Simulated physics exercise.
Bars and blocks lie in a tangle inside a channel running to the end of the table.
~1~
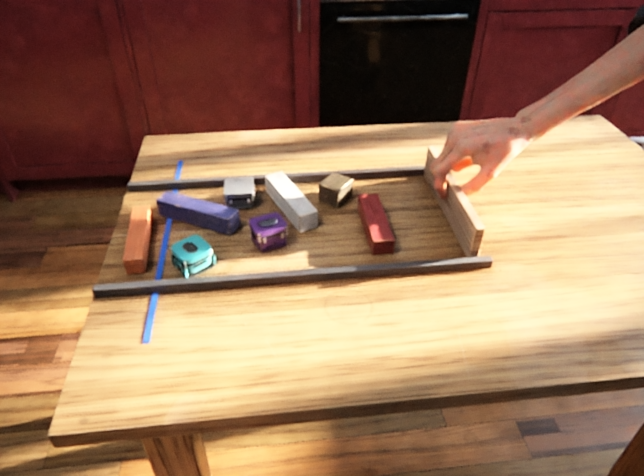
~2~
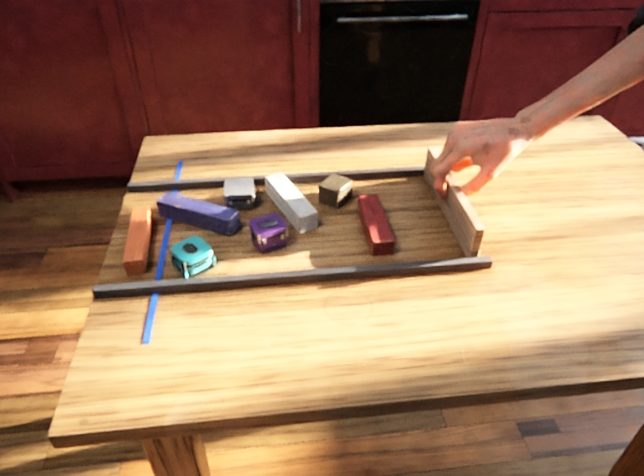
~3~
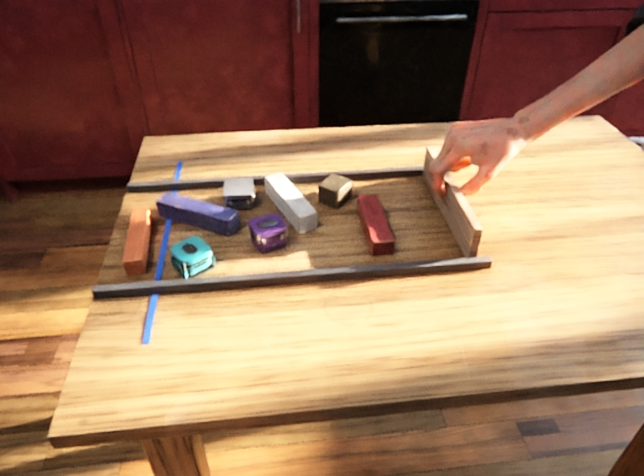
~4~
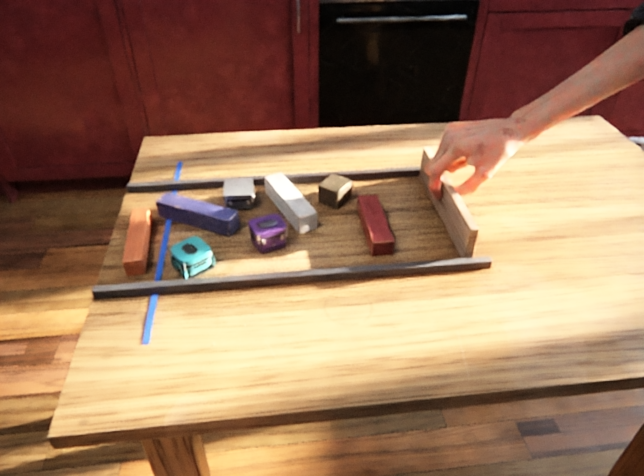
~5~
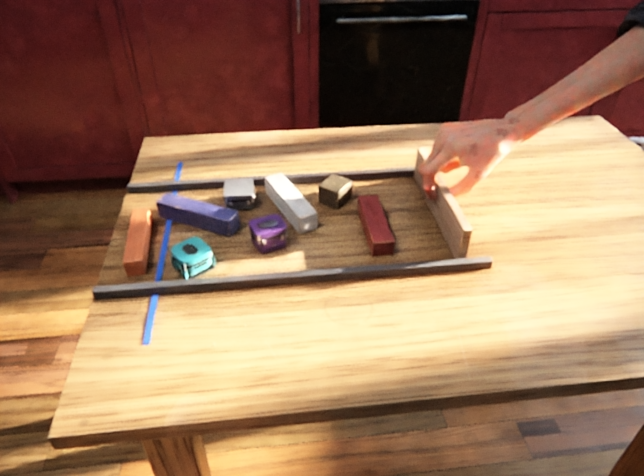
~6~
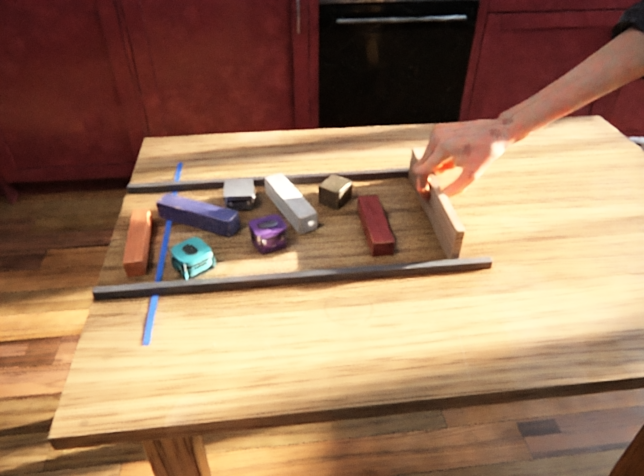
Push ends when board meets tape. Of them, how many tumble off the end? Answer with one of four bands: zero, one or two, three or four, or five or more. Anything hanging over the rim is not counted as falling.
Three or four.
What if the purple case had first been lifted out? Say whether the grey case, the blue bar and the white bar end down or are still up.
Well, the grey case topples off, the blue bar topples off and the white bar is left in place.
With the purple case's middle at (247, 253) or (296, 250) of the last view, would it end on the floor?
First place: It does not drop; second place: It does not drop.
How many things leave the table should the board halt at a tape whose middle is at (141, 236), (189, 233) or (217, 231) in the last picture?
It would be 6, then 1, then 0.
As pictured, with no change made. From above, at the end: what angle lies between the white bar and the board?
Out of line by around 10°.
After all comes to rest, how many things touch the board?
At rest, 2 are in contact.
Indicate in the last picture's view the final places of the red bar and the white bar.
The red bar at (153, 239), the white bar at (131, 209).
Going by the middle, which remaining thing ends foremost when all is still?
The white bar finishes closest.
A little later, none off yet; orange bar at rest near (139, 240); turquoise case at rest near (192, 259); blue bar at rest near (198, 215).
Next, none off yet; orange bar at rest near (138, 240); turquoise case moving near (183, 261); blue bar shifted a little near (171, 217).
When it is over, the number that fall off is three or four; down, grey case, blue bar, turquoise case and orange bar.
